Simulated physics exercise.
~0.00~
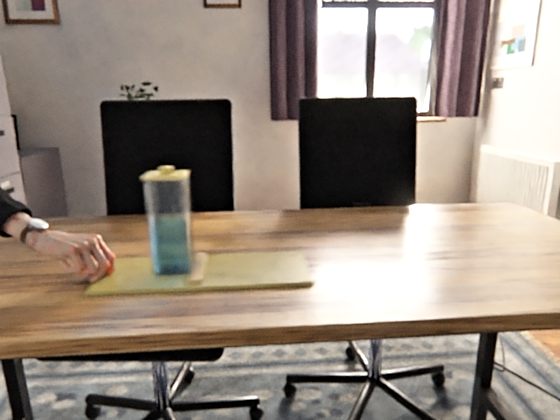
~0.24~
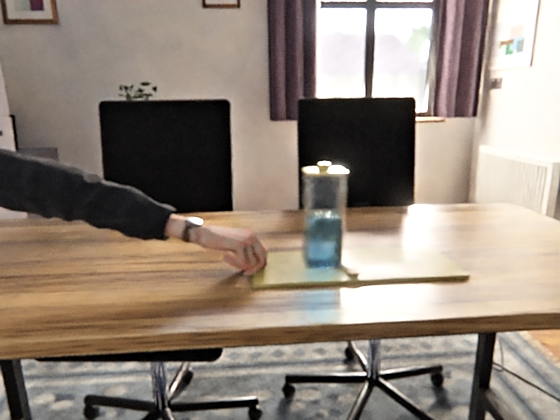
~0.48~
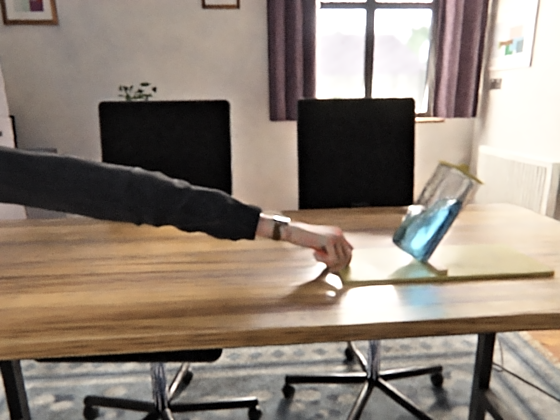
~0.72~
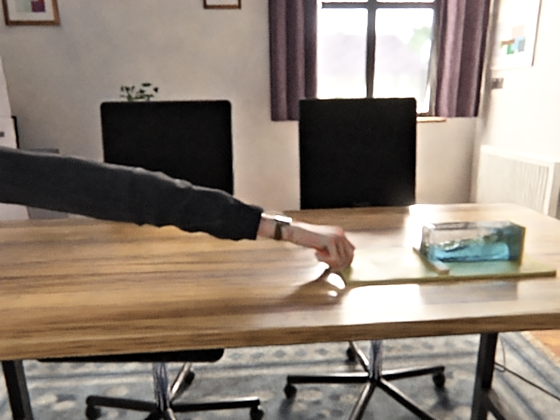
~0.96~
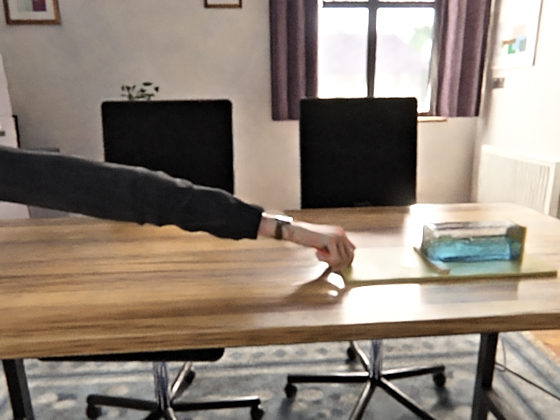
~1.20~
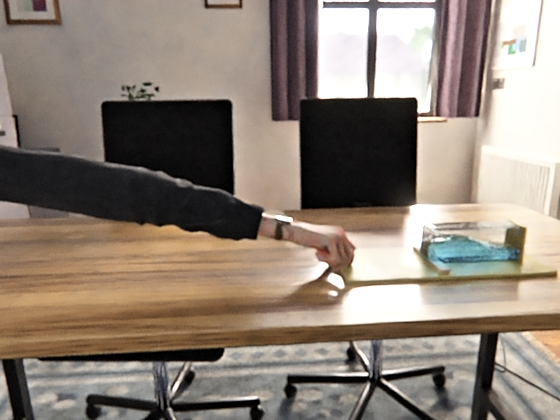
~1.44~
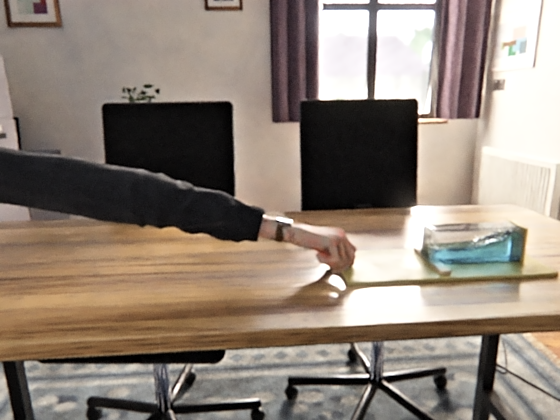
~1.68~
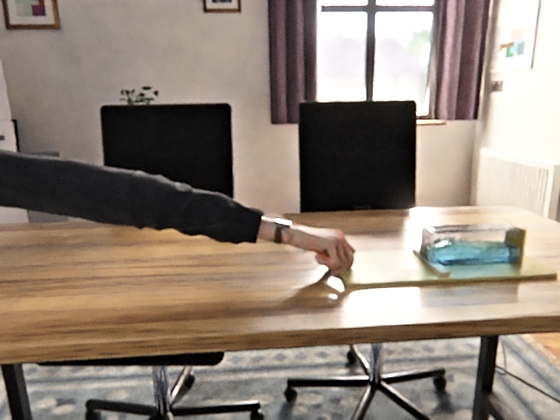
Hand sliding a board rightward along a wooden table, the square bottle of blue liquid on it tipping over and ending on its side.
